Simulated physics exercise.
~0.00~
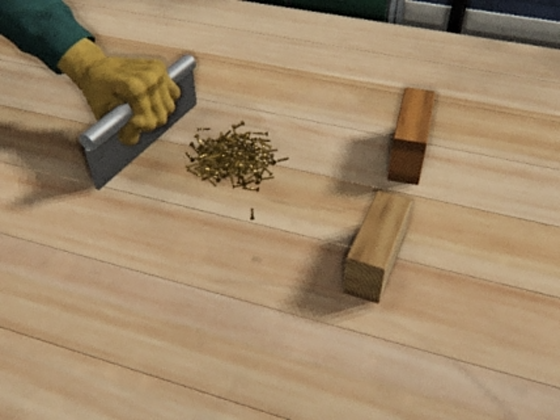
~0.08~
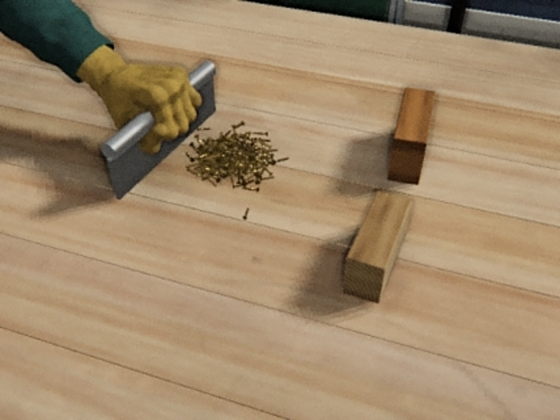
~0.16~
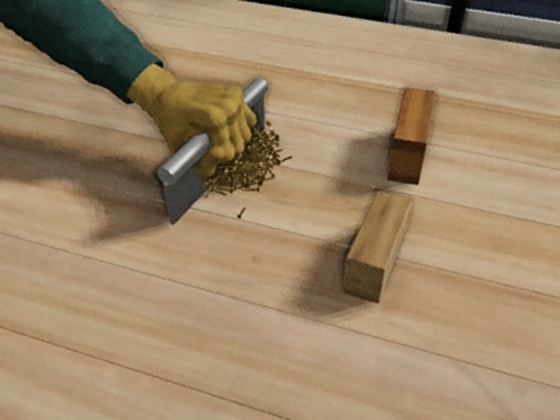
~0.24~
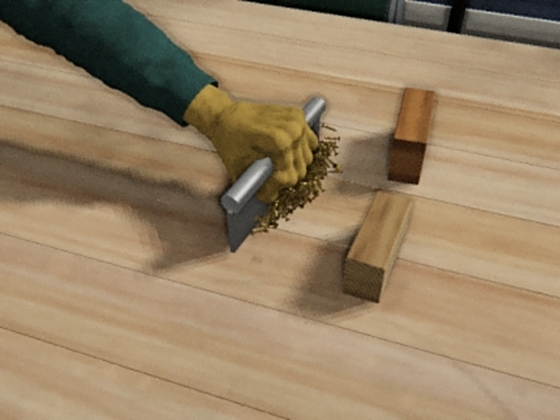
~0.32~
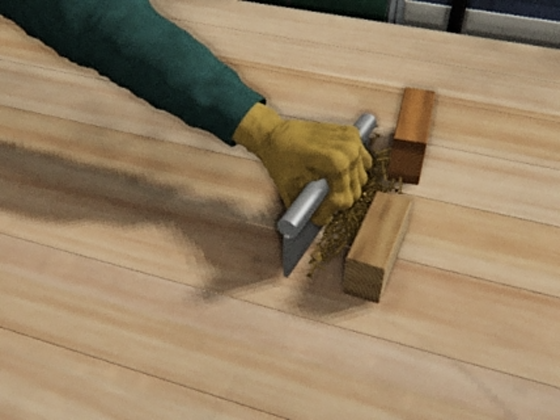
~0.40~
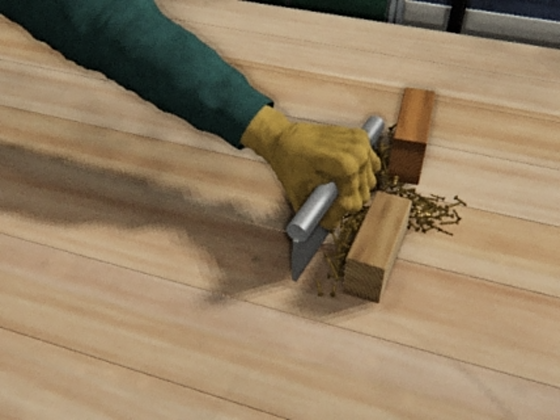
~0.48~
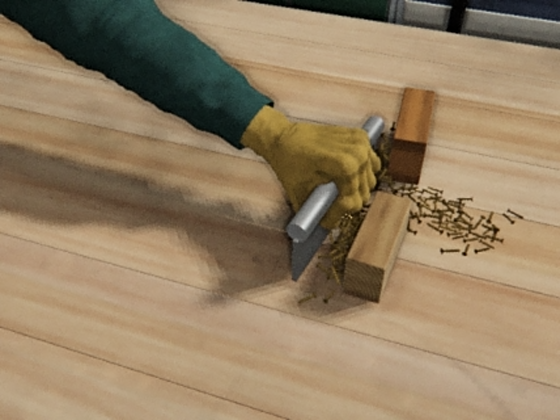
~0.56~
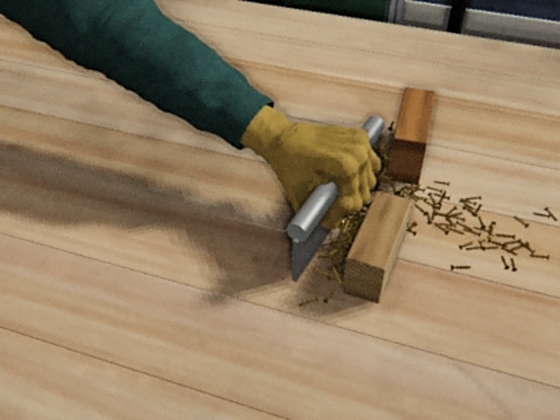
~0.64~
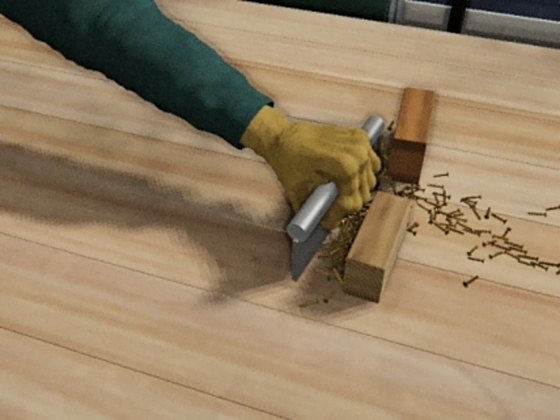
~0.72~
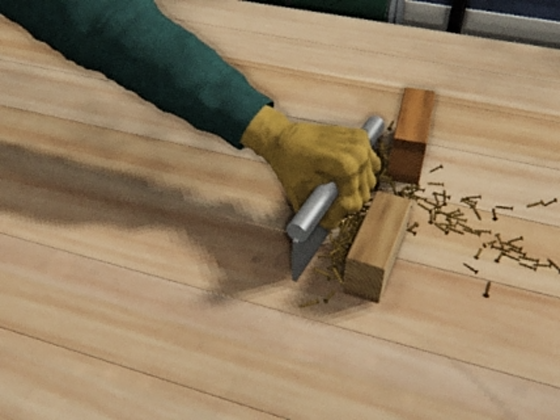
A yellow-gloved hand pushed a metal scraper rightward across a wooden surface, sweeping a pile of small brass-coloured screws against two wooden blocks, then stopped; many screws spilled through the gap and scattered beyond, while the rest stayed held up before the blocks.
